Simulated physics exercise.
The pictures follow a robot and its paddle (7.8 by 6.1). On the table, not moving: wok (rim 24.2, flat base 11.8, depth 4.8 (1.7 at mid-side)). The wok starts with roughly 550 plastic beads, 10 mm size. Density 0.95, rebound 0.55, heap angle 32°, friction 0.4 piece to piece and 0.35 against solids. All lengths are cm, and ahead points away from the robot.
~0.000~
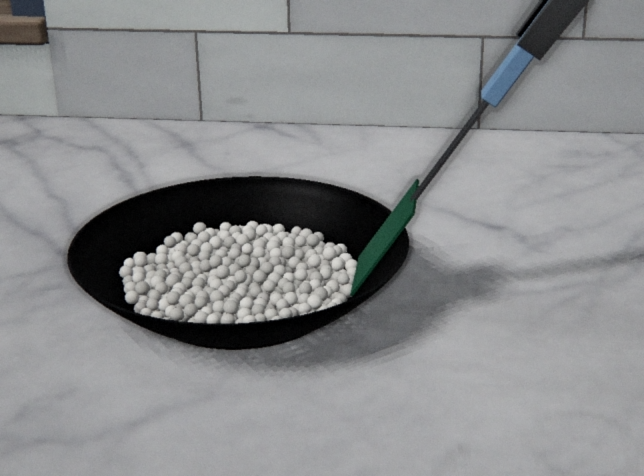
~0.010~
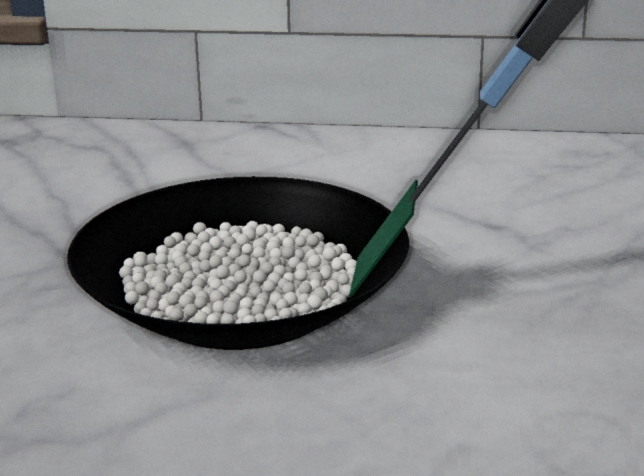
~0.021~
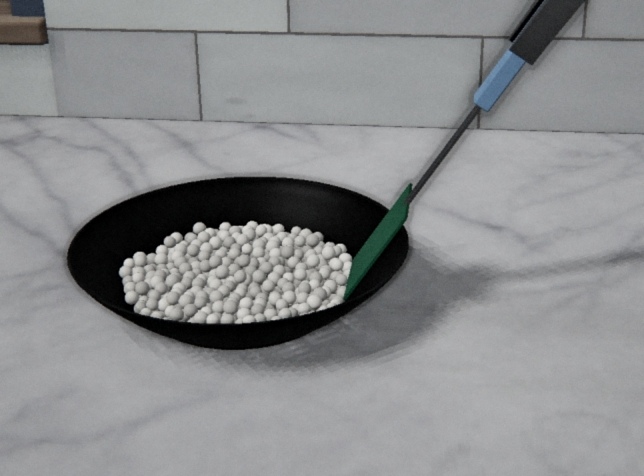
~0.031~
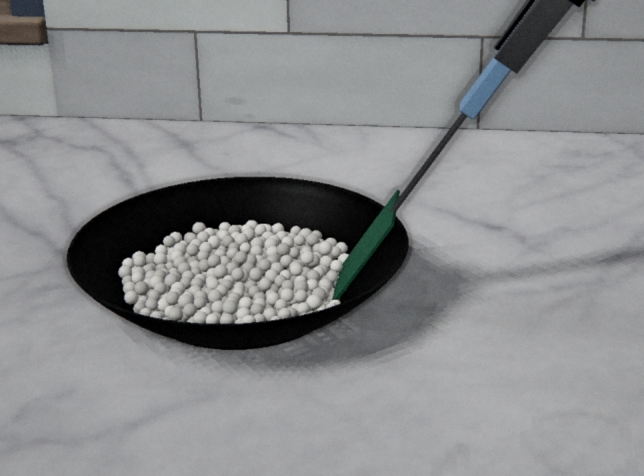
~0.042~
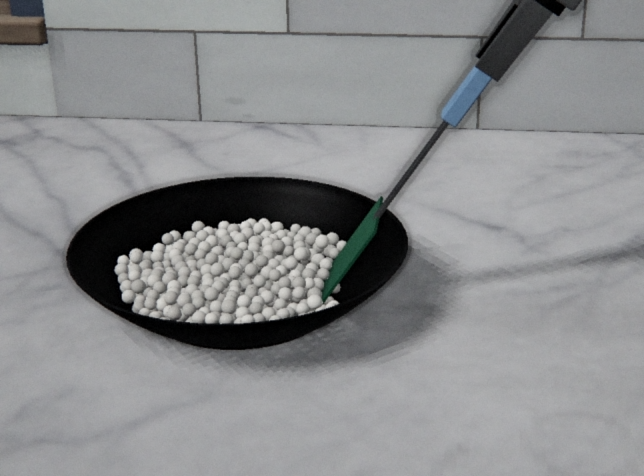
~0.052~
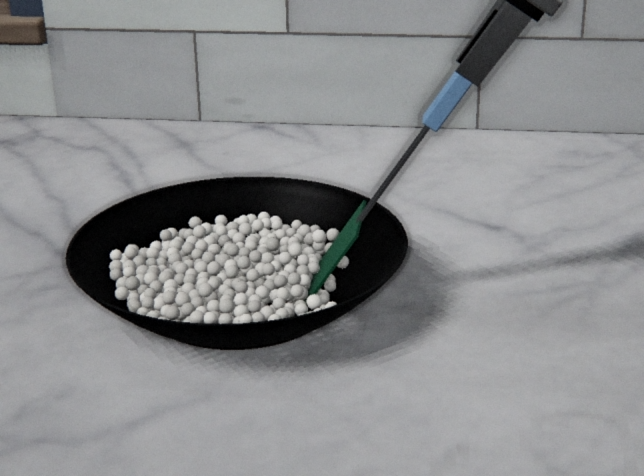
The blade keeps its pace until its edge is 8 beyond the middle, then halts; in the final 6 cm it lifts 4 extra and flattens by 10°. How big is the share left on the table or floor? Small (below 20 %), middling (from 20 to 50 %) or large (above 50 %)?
A middling share, from 20 to 50 %, ends on the table or floor.
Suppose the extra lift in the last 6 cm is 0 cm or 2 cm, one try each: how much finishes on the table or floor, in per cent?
Some 35 and 35 per cent.
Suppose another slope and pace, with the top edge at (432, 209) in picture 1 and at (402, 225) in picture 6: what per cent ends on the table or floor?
Some 10 per cent.
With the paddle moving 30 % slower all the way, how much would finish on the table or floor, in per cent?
In that case some 20 per cent.
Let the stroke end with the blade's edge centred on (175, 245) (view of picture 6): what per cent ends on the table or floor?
About 10 per cent.
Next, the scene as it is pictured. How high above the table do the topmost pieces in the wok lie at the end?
About 4.5 cm.
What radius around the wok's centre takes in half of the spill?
About 40 cm.
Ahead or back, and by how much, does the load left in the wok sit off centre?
Roughly 2.5 cm ahead.
After 0.09 s, sloping 57°, highest piece 7 above the table; 548 in the wok.
After 0.12 s, sloping 54°, highest piece 8 above the table; 548 in the wok.
After 0.34 s, sloping 47°, highest piece 13 above the table; 395 in the wok, 81 on the table or floor, 72 on the blade or in flight.
After 1.39 s, sloping 47°, highest piece 4 above the table; 394 in the wok, 154 on the table or floor.
In the end, 394 in the wok, 154 on the table or floor. That is 28 % on the table or floor.
